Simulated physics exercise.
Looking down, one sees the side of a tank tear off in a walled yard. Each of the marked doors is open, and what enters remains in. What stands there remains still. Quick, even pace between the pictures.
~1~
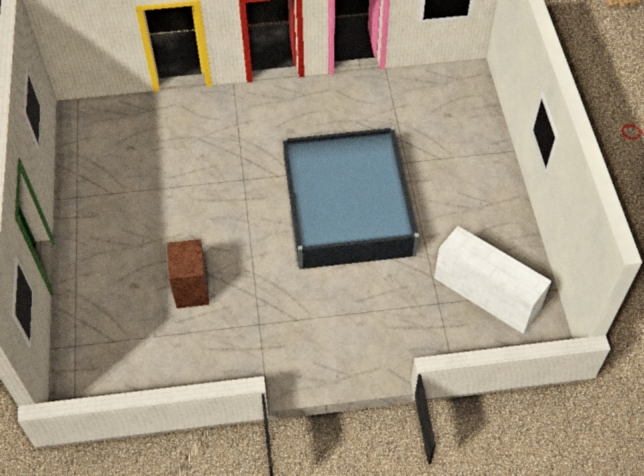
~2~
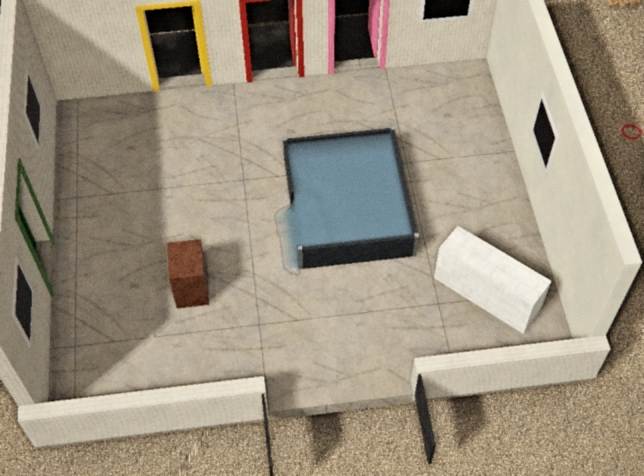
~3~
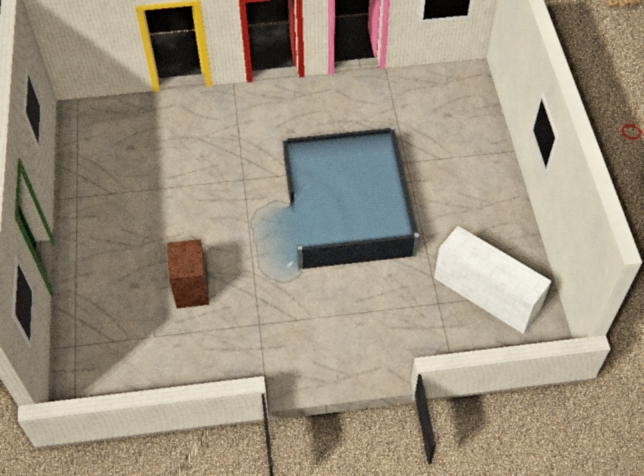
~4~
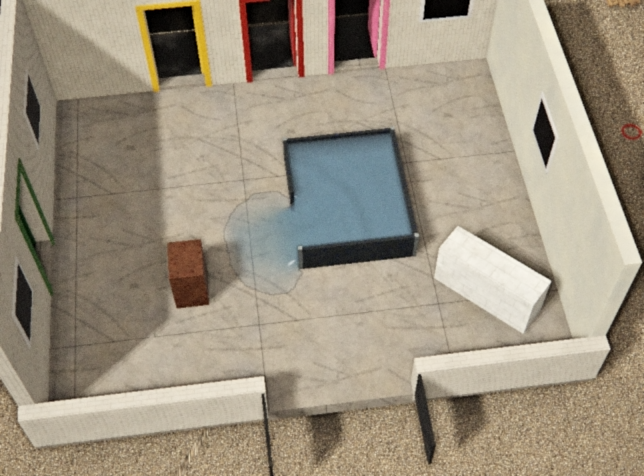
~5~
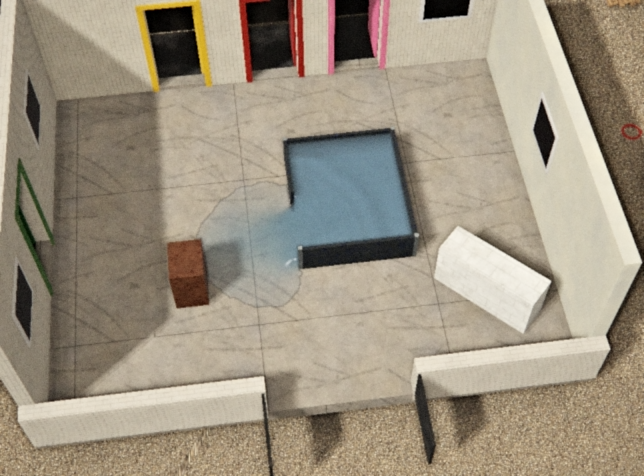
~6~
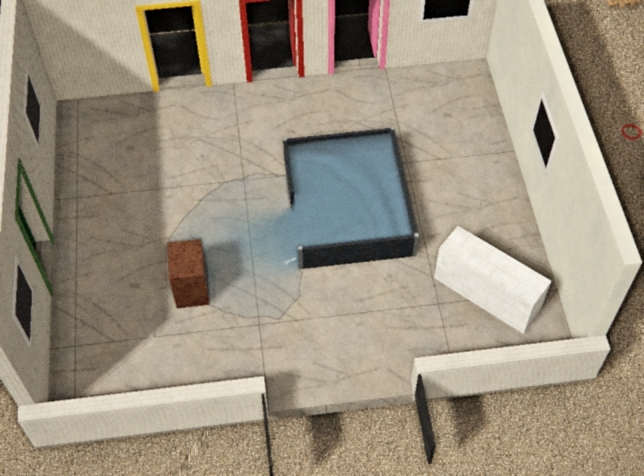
A blue water tank in a walled yard bursting open on its left side, water spreading left across the floor around a brown block.
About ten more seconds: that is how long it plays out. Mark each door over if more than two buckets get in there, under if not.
Green door - under; red door - under; yellow door - under; pink door - under.
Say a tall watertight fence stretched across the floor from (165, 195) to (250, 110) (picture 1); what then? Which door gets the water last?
I say the pink one.
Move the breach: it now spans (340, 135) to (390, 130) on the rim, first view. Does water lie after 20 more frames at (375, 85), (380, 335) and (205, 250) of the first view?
One by one: Waterlogged; unsoaked; unsoaked.
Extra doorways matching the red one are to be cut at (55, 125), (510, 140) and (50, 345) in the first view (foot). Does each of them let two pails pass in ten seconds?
In order, the new doors go: Overshoots, undershoots, overshoots.
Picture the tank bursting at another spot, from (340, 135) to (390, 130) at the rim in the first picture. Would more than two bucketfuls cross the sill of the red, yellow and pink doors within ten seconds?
The red door exceeds the limit, the yellow door falls short and the pink door exceeds the limit.
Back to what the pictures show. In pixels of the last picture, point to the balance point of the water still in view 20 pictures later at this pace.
The spot I would choose is (240, 246).
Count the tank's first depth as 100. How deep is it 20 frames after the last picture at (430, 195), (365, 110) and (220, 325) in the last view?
I'd say around 0 per cent, then 0 per cent, then 14 per cent.
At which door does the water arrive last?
That would be the pink-painted one.
A moment on, water covers 15 % of the floor; the green door not reached, the red door not reached, the yellow door not reached, the pink door not reached.
Next, water covers 25 % of the floor; the green door wet at the sill, nothing in, the red door not reached, the yellow door not reached, the pink door not reached.
Then, water covers 35 % of the floor; the green door wet at the sill, nothing in, the red door not reached, the yellow door not reached, the pink door not reached.
Later, water covers 50 % of the floor; the green door under two buckets in, the red door not reached, the yellow door wet at the sill, nothing in, the pink door not reached.
In the end, water covers 75 % of the floor; the green door under two buckets in, the red door wet at the sill, nothing in, the yellow door wet at the sill, nothing in, the pink door wet at the sill, nothing in.
